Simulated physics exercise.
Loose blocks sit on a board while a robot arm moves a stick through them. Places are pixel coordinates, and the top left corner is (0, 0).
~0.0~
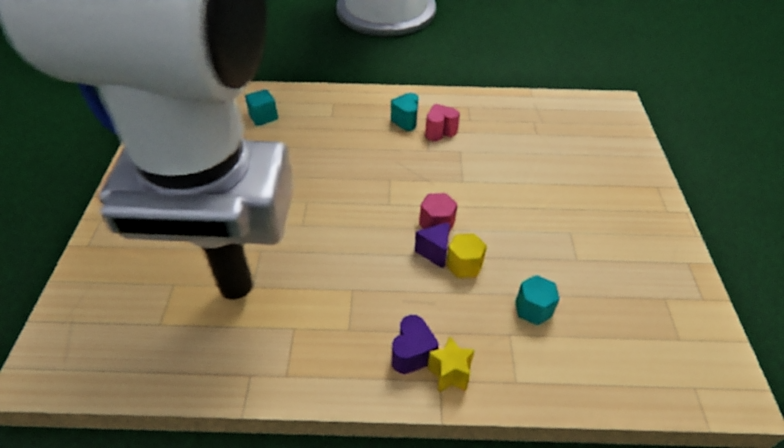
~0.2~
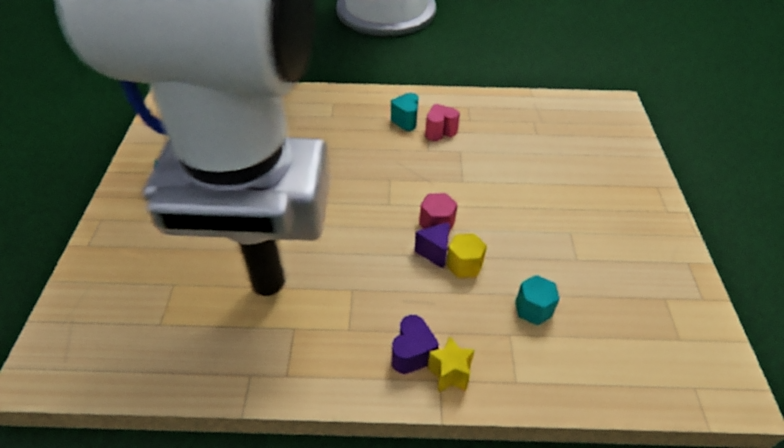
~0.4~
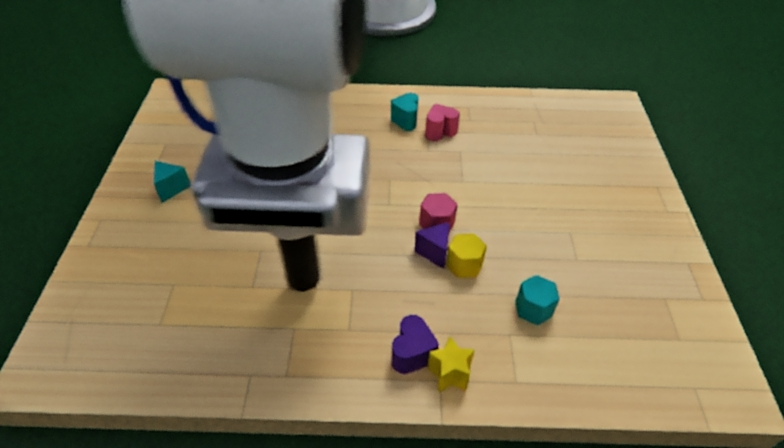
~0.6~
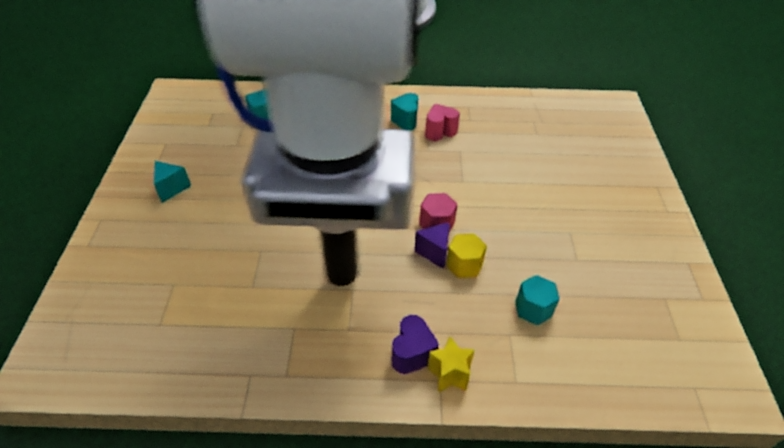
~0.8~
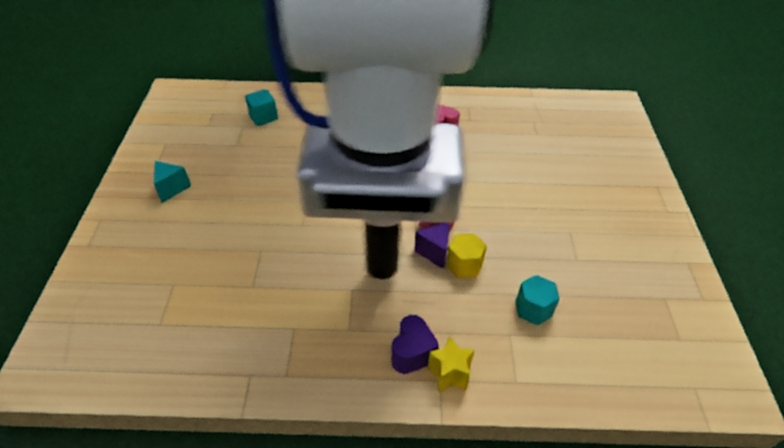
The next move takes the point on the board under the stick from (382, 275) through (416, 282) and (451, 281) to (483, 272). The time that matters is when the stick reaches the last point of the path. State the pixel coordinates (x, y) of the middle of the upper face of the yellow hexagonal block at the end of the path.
Its top middle: (494, 228).
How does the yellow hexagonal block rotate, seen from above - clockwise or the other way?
I'd predict that, seen from above, the yellow hexagonal block rotates counter-clockwise.
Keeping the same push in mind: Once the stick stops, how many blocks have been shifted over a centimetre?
One moves.
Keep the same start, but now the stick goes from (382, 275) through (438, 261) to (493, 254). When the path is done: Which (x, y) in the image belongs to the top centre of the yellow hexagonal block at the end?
The middle of its upper face should be somewhere near (527, 253).
The first path, step by step. Halfway along, stick at (435, 274); nothing pushed yet.
At the end, stick at (485, 263); purple triangle still; yellow hexagonal block at (494, 228), turned 50° anticlockwise.
